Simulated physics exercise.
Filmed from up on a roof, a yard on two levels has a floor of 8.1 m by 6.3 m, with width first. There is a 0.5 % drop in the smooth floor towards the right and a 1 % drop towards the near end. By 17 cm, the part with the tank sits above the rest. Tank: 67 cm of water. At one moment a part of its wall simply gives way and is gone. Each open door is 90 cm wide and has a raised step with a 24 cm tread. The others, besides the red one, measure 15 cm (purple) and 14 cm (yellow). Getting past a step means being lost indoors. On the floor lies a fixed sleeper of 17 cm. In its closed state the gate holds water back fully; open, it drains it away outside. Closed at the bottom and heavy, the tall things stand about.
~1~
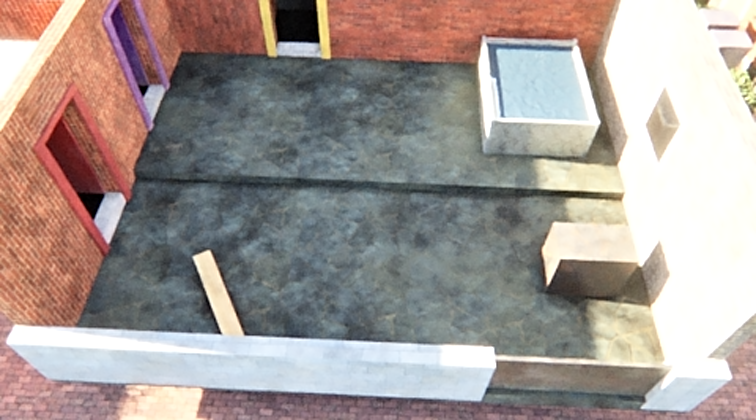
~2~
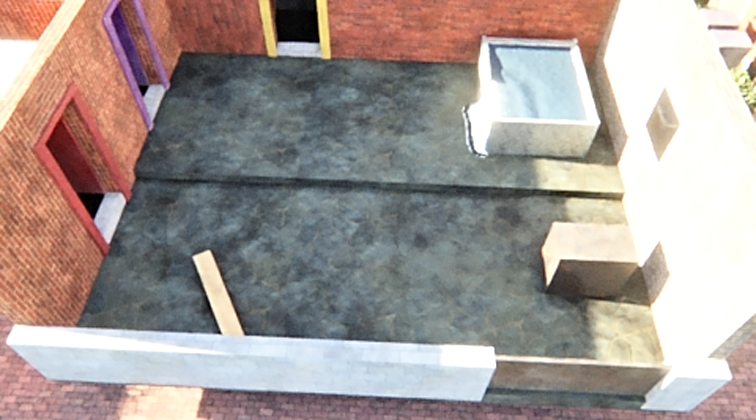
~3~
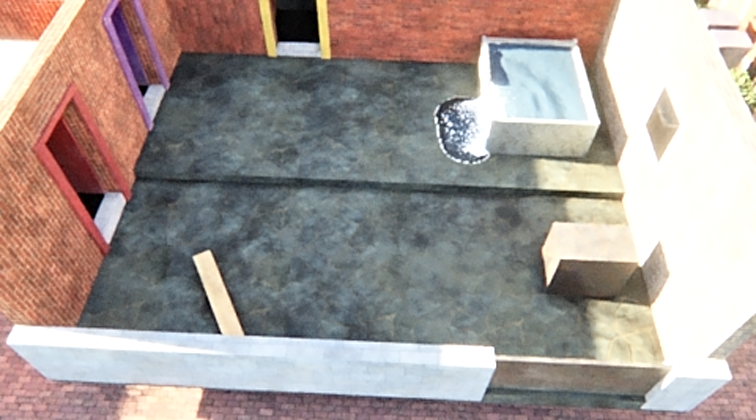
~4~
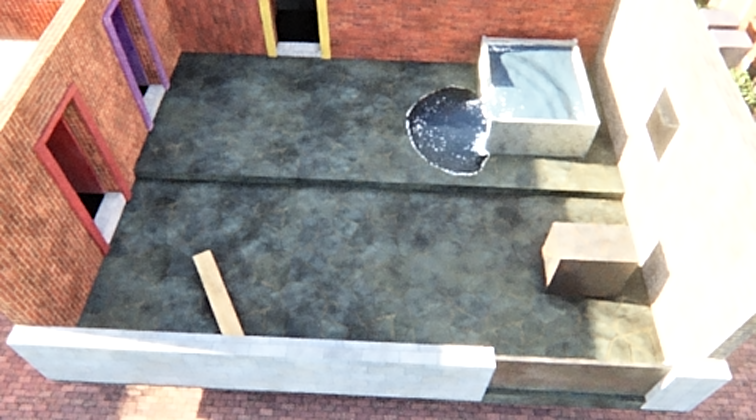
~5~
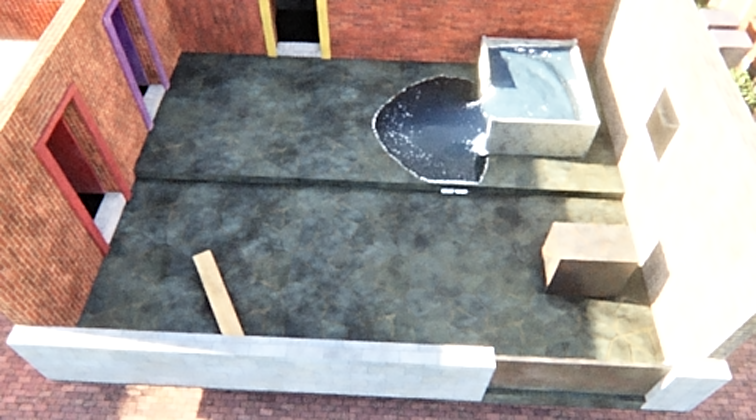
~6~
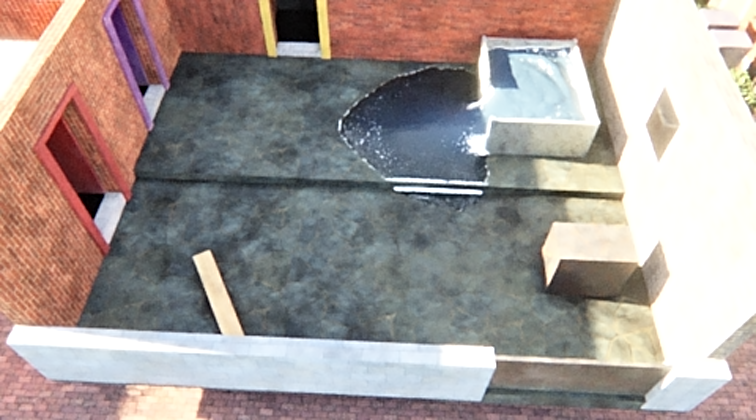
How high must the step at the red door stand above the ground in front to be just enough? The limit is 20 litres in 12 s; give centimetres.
9.5 cm.
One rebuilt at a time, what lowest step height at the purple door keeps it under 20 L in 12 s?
Purple: Roughly 11.0 cm.
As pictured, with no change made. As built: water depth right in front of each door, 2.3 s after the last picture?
Door by door in cm - purple 17, yellow 8, red 15.
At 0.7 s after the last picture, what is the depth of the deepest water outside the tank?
Max depth: Near 35 cm.
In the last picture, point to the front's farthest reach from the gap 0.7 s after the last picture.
Look about (218, 146) in the last picture.
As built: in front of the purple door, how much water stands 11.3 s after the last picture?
It comes to about 2.0 centimetres deep.
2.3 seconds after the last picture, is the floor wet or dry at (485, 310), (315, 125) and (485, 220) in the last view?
Going in order: Untouched, swamped, untouched.
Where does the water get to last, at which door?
The last one is the red door.
Then, 0.7 s after the last picture water covers 30 % of the floor, deepest (35 cm) near (479, 134); it has not reached the red door.
Then, 2.3 s after the last picture water covers 60 % of the floor, deepest (27 cm) near (177, 62); 15 cm at the red door, 0 litres in over its 23 cm step.
Then, 11.3 s after the last picture water covers 90 % of the floor, deepest (16 cm) near (660, 385); 11 cm at the red door, 0 litres in over its 23 cm step.
At the red door as built, the water peaked near 15 cm, 2.3 s after the last picture.
Run again over the same 12 s with other heights there, 48 litres in over 7.5 cm, 11 litres over 10.5 cm. The limit of 20 litres is kept from about 9.5 cm up.
